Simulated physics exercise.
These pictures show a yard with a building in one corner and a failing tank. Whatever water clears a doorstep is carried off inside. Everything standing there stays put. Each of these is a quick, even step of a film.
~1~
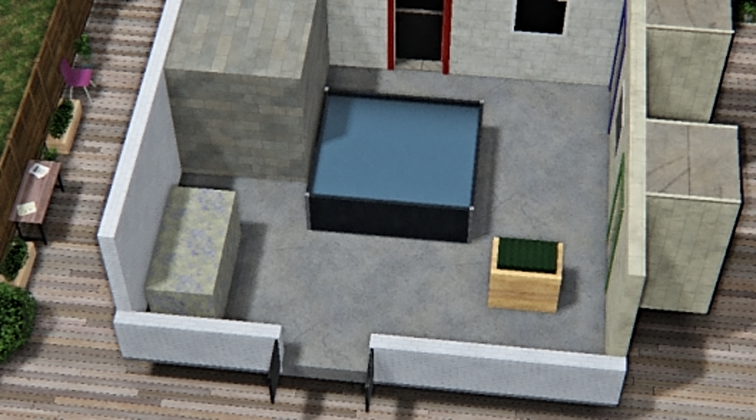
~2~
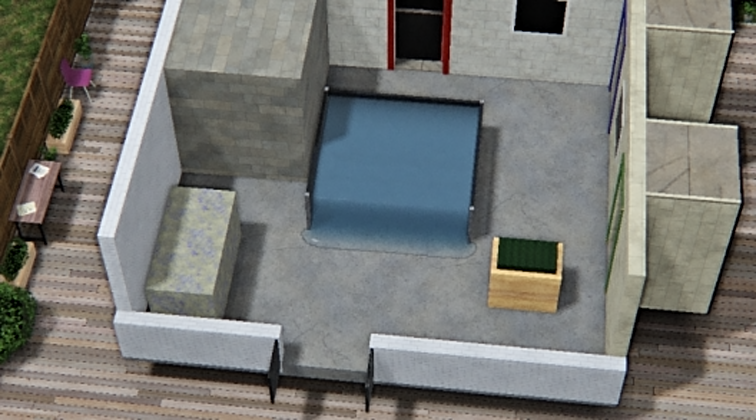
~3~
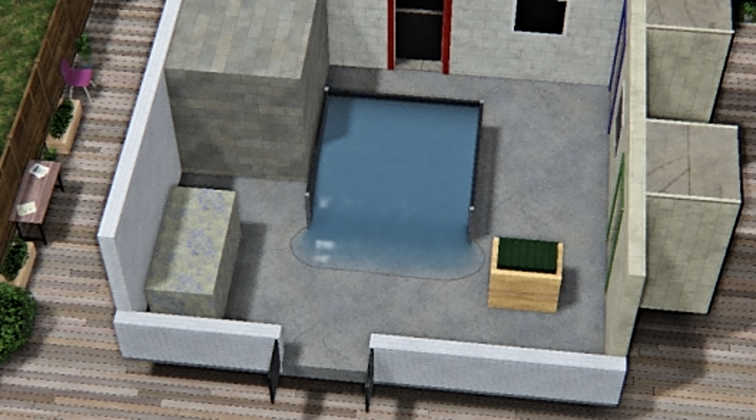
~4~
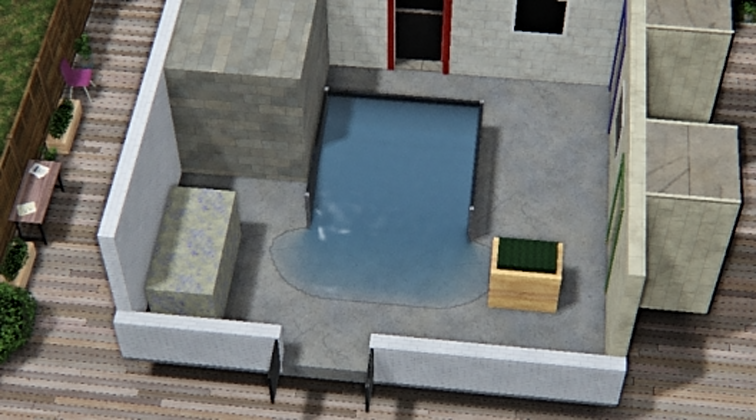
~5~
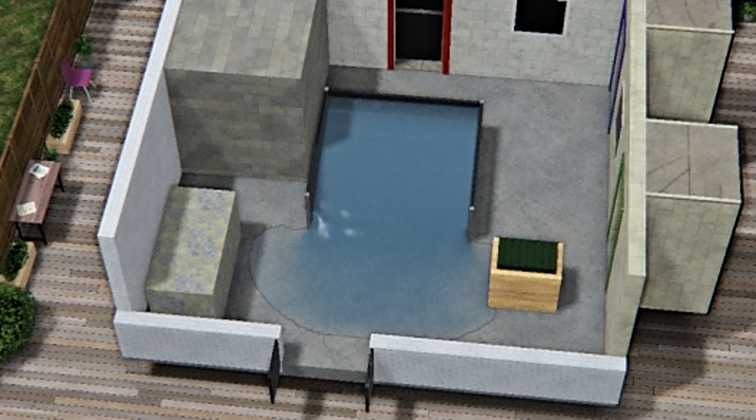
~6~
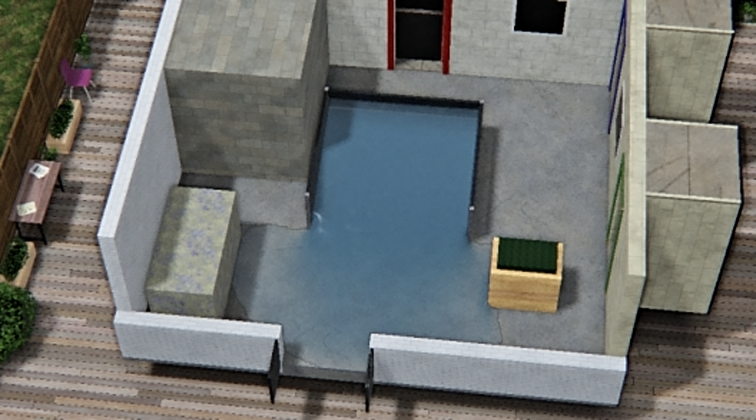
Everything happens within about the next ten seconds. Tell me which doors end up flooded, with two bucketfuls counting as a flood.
Result: Green door: Up to two buckets; red door: Up to two buckets; blue door: Up to two buckets.
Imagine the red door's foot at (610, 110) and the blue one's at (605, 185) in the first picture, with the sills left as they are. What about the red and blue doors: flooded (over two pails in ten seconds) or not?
As I read it, the red door overshoots, and the blue door falls short.
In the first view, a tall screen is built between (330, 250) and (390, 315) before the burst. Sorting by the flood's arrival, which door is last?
The last is the red one.
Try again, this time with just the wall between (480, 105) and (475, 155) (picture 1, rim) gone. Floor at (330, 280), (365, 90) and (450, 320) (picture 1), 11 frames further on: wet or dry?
Going through them one by one, I'd say high and dry, then high and dry, then high and dry.
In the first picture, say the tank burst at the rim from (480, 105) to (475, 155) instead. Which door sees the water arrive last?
The red one.
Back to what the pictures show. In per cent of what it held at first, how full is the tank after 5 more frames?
That would be roughly 52 per cent.
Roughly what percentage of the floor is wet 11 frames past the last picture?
It should be close to 45 %.
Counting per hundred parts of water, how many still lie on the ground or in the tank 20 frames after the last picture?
Roughly 74 per cent.
A moment on, water covers 40 % of the floor; the green door wet at the sill, nothing in, the red door not reached, the blue door not reached.
Next, water covers 45 % of the floor; the green door wet at the sill, nothing in, the red door not reached, the blue door not reached.
Then, water covers 65 % of the floor; the green door wet at the sill, nothing in, the red door not reached, the blue door not reached.
Later, water covers 95 % of the floor; the green door wet at the sill, nothing in, the red door wet at the sill, nothing in, the blue door wet at the sill, nothing in.
In the end, water covers 100 % of the floor; the green door wet at the sill, nothing in, the red door under two buckets in, the blue door wet at the sill, nothing in.
